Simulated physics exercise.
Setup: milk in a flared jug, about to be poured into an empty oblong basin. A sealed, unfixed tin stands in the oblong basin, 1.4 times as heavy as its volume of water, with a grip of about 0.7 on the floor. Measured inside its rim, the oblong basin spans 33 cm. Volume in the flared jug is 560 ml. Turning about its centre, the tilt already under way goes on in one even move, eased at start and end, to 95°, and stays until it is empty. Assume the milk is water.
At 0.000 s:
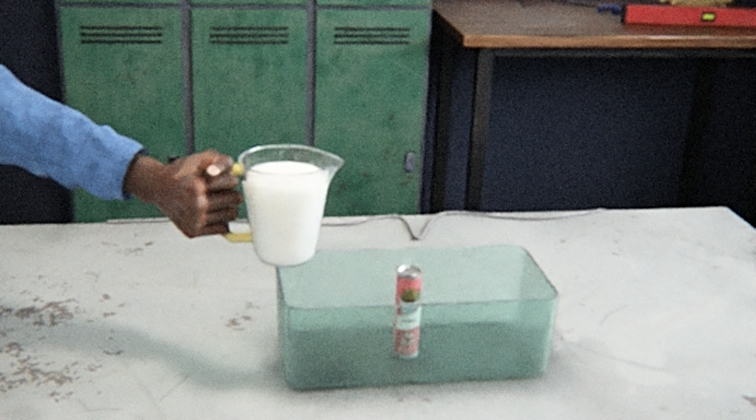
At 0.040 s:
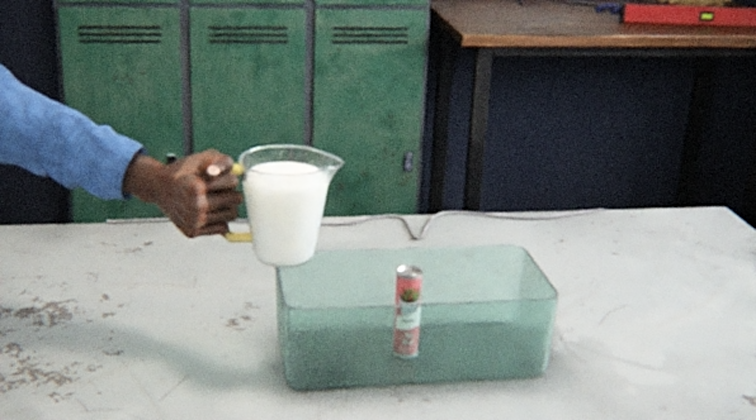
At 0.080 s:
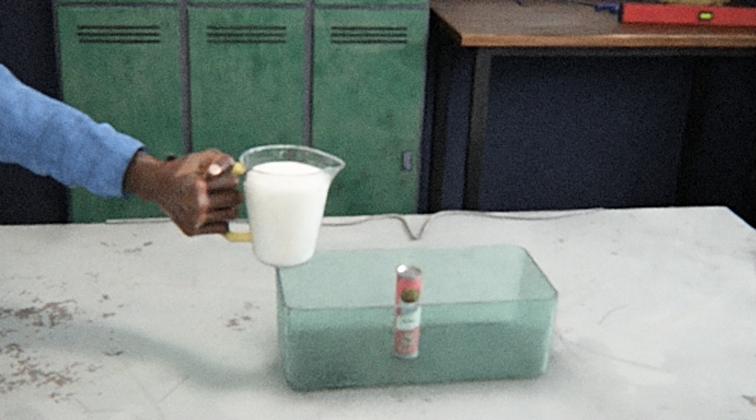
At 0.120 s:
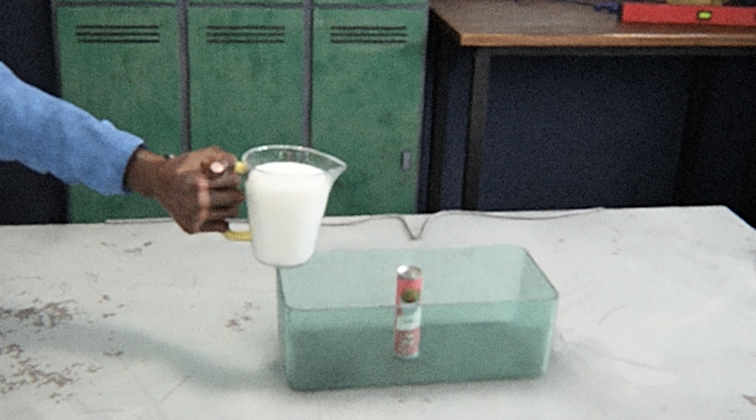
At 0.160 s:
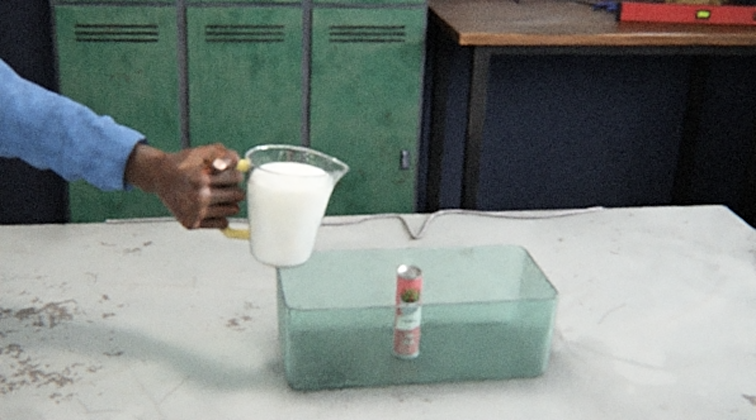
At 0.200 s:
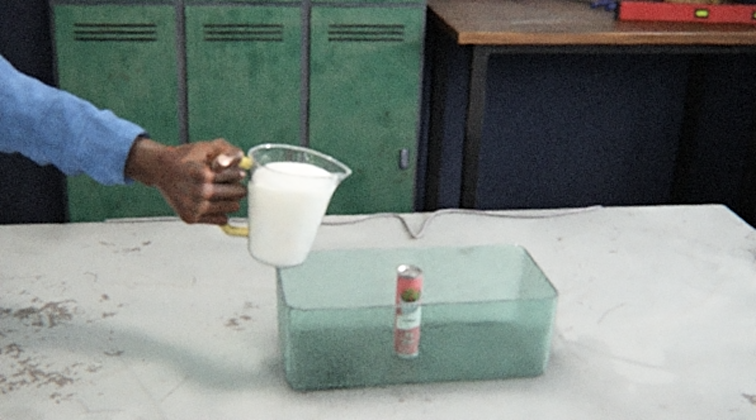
The clip shows a hand in a blue sleeve holding a flared jug of milk above an oblong green-tinted basin with a pink tin standing in it; the jug stays nearly still, then the hand tilts it slightly to the right.
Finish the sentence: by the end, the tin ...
By the end, the tin is still upright.
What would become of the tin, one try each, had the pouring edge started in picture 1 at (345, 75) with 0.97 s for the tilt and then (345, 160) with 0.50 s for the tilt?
In the first try it comes down; in the second it remains standing.
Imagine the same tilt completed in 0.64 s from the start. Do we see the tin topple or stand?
So the tin will hold steady.
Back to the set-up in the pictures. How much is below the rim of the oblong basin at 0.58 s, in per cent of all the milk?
5 %, more or less.
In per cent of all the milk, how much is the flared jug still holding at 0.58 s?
Some 80 % of it is still there.
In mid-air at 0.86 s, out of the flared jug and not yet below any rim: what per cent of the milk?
About 12 per cent.
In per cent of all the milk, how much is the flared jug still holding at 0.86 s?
About 32 per cent.
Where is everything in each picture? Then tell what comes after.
In the first picture, it leans 0°; its right rim is at (344, 161); the milk meets the walls at (244, 174) and (327, 173); the oblong basin's rim runs from (280, 281) to (541, 272); the tin's top is at (409, 275).
In the second picture, it leans 0°; its right rim is at (344, 161); the milk meets the walls at (244, 174) and (327, 174).
In the third picture, it leans 2°; its right rim is at (345, 163); the milk meets the walls at (245, 174) and (327, 174).
In the fourth picture, it leans 4°; its right rim is at (347, 165); the milk meets the walls at (246, 174) and (329, 175).
In the fifth picture, it leans 6°; its right rim is at (349, 167); the milk meets the walls at (248, 174) and (331, 176).
In the sixth picture, it leans 10°; its right rim is at (351, 171); the milk meets the walls at (251, 175) and (335, 176).
By 0.58 s the tilt is 62° and 80 per cent is still to pour; the tin stands where it began.
By 0.86 s the tilt is 92° and 32 per cent is still to pour; the tin stands where it began.
By 1.15 s the tilt is 95° and 4 per cent is still to pour; the tin stands where it began.
By 1.47 s the tilt is 95° and 0 per cent is still to pour; the tin stands where it began.
At rest the tin stands where it began.
